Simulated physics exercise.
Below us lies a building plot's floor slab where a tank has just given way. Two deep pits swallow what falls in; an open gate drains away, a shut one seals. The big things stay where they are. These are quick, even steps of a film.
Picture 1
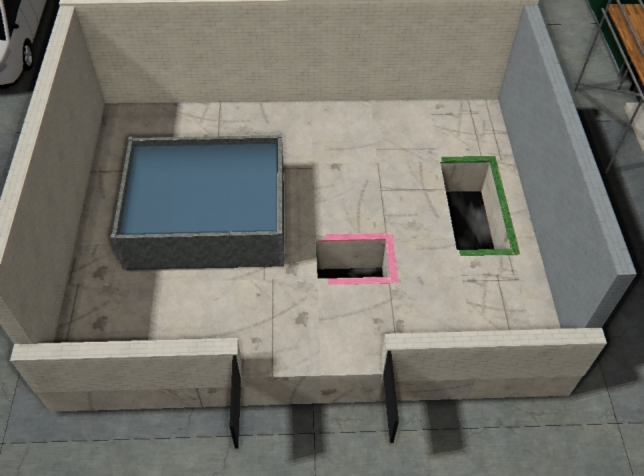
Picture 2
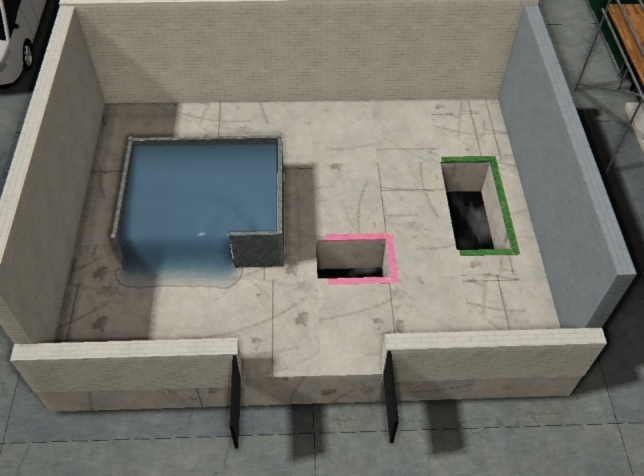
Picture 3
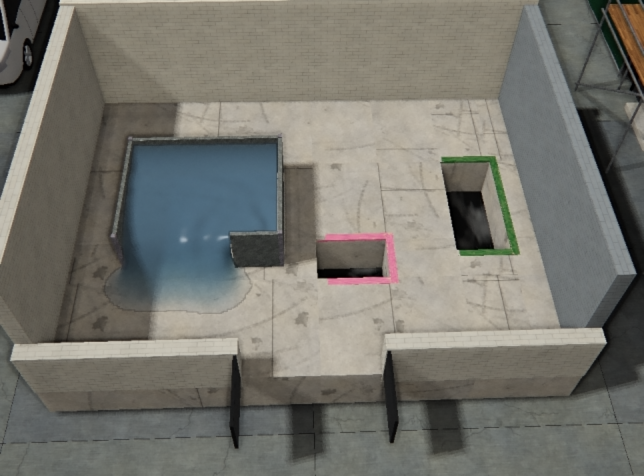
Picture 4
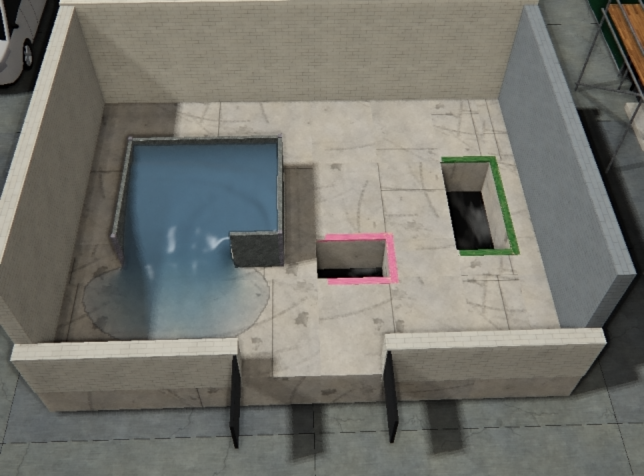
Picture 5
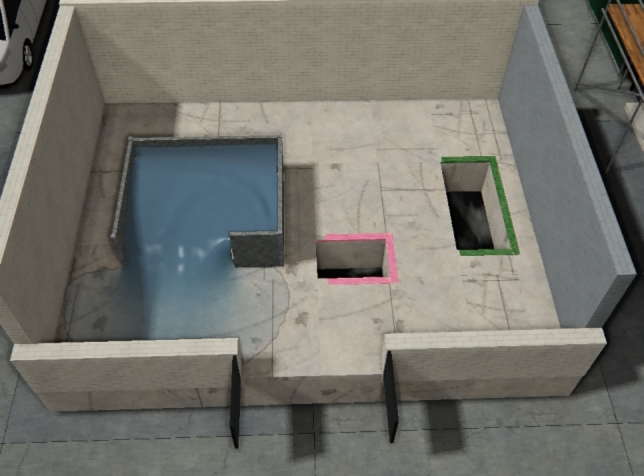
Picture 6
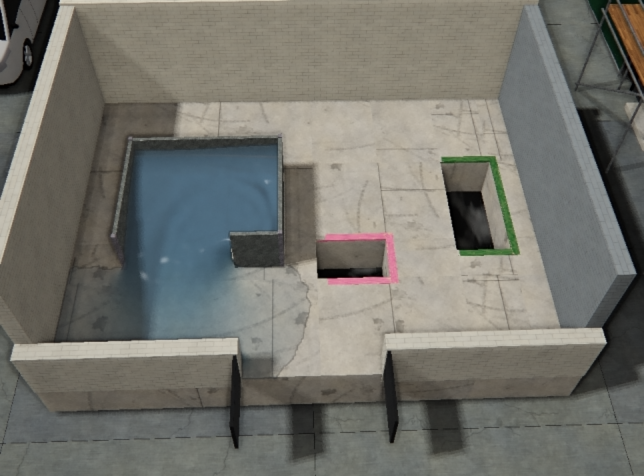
On a walled concrete slab, a tank's front wall opens and water spreads toward the near wall.
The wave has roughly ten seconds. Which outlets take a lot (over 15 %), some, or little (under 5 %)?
One by one: The gate takes above 15 %; the green pit takes above 15 %; the pink pit takes from 5 to 15 %.
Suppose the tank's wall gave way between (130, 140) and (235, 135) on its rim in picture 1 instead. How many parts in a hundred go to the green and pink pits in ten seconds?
Per cent: Green 35, pink 6.
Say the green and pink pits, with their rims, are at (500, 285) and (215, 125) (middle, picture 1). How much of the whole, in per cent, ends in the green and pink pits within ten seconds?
Parts in a hundred: Green 20, pink 15.
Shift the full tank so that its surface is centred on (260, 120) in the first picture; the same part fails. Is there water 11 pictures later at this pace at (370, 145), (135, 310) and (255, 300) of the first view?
One after the other: No water, under water, flooded.
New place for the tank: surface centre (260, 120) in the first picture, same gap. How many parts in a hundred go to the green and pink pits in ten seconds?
Per cent: Green 4, pink 6.
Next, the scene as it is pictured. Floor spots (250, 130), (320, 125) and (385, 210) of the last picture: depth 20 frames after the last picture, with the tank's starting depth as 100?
About 0, 0 and 0 per cent.
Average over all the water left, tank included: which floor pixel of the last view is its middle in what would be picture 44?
Roughly at (241, 234).
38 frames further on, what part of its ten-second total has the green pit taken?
About 20 per cent.
A moment on, water covers 20 % of the floor; the gate 2 %, the green pit 0 %, the pink pit 0 %.
Next, water covers 30 % of the floor; the gate 4 %, the green pit 0 %, the pink pit 0 %.
Then, water covers 55 % of the floor; the gate 8 %, the green pit 0 %, the pink pit 3 %.
Later, water covers 85 % of the floor; the gate 13 %, the green pit 4 %, the pink pit 6 %.
In the end, water covers 90 % of the floor; the gate 18 %, the green pit 19 %, the pink pit 9 %.
